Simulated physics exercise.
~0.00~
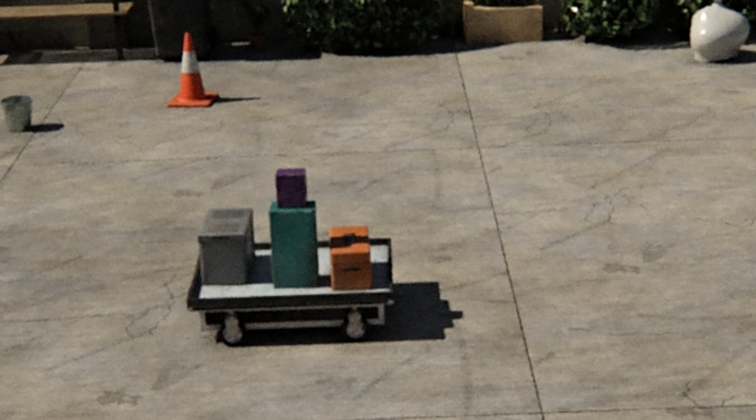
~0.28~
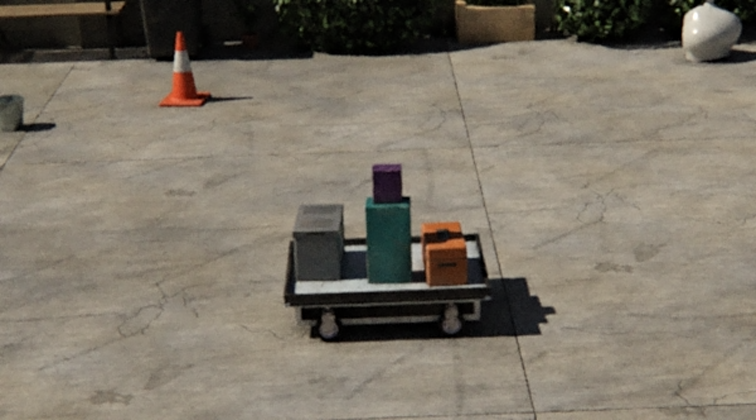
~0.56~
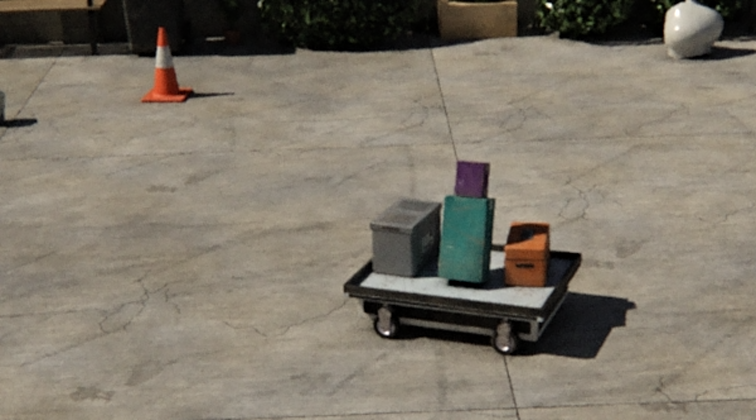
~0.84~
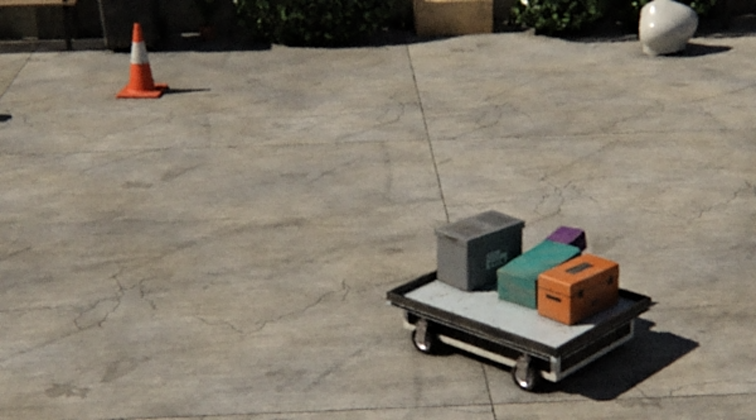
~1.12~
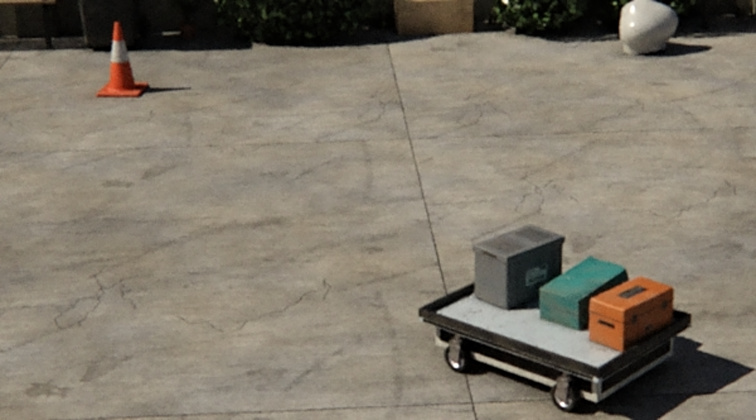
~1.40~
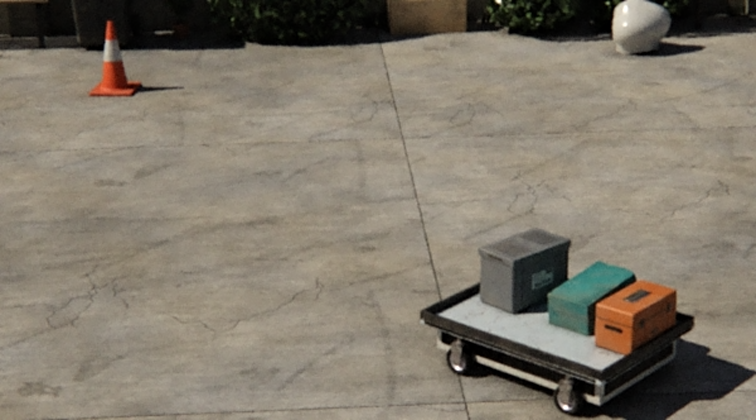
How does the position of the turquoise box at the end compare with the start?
At the start the turquoise box stands upright on the cart, and at the end it lies on its side on the cart.
